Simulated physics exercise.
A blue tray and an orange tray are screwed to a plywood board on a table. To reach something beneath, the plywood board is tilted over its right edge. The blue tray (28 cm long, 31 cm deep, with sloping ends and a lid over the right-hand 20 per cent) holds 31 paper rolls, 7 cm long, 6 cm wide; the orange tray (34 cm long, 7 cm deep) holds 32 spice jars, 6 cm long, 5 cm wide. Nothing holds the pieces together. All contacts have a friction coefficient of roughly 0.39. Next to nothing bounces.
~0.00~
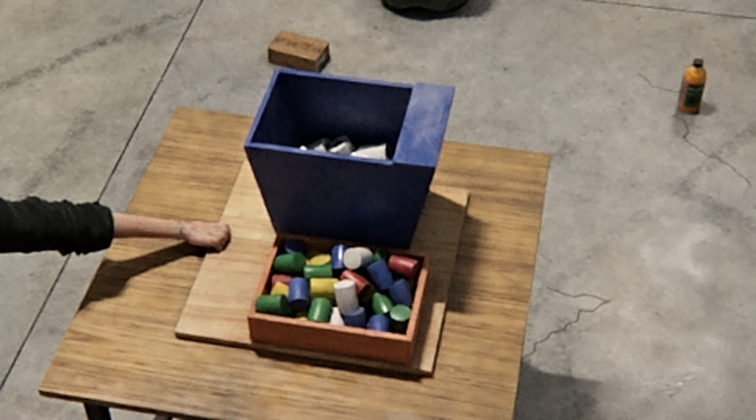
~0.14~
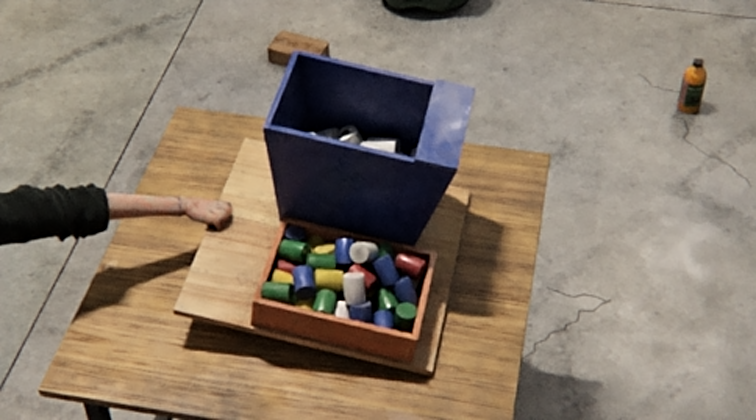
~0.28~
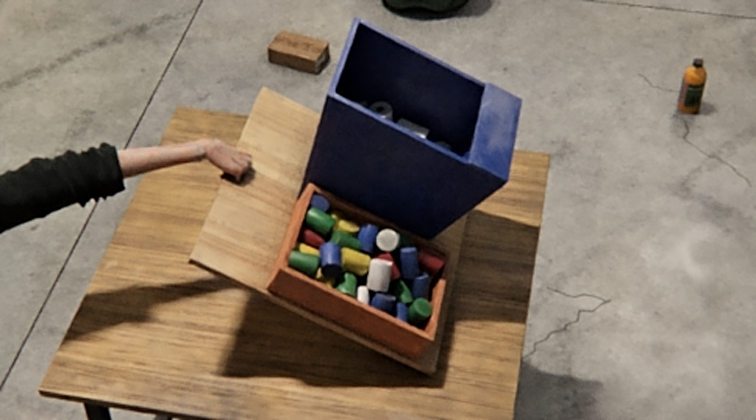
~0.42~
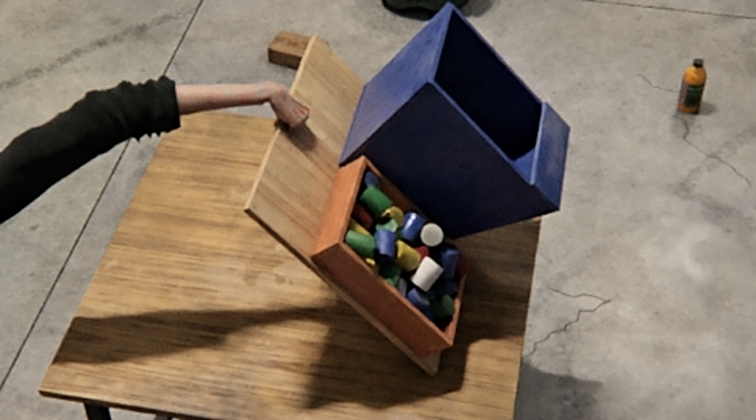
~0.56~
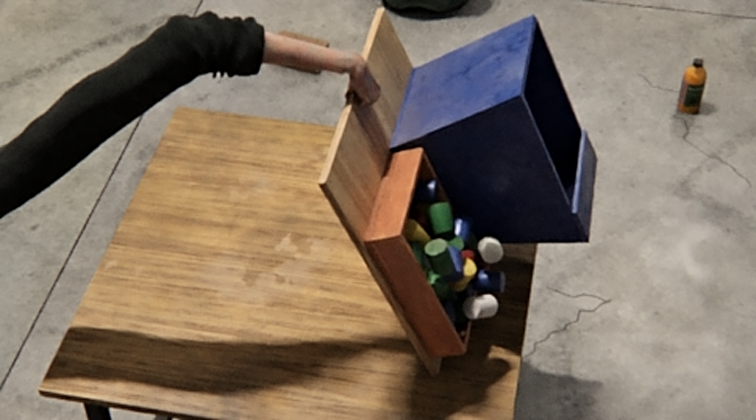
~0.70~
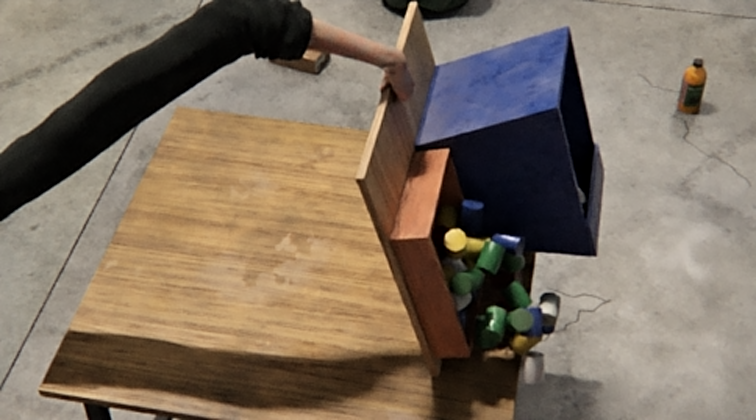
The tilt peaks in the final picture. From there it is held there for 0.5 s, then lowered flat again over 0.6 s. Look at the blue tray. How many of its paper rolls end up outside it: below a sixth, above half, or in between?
It sheds fewer than one in six of them.
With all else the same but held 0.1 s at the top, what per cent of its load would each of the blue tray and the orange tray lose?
Then blue tray 0, orange tray 70 per cent.
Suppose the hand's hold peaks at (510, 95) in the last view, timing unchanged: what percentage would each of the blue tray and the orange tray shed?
In that case blue tray 40, orange tray 100 per cent.
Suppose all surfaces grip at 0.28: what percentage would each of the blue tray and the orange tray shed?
Then blue tray 0, orange tray 70 per cent.
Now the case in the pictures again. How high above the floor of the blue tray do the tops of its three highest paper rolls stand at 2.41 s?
Some 16 cm.
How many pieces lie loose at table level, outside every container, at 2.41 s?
Some 2 pieces.
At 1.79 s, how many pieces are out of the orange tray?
About: Orange tray 25.
After 0.97 s, tilt 74°; 1 of 31 out of the blue tray and 22 of 32 out of the orange tray.
After 1.31 s, tilt 67°; 1 of 31 out of the blue tray and 25 of 32 out of the orange tray.
After 1.79 s, tilt 0°; 1 of 31 out of the blue tray and 25 of 32 out of the orange tray.
When it is over (at 2.41 s), 1 of 31 out of the blue tray and 25 of 32 out of the orange tray. Asked share, 1 of 31, 3 per cent.
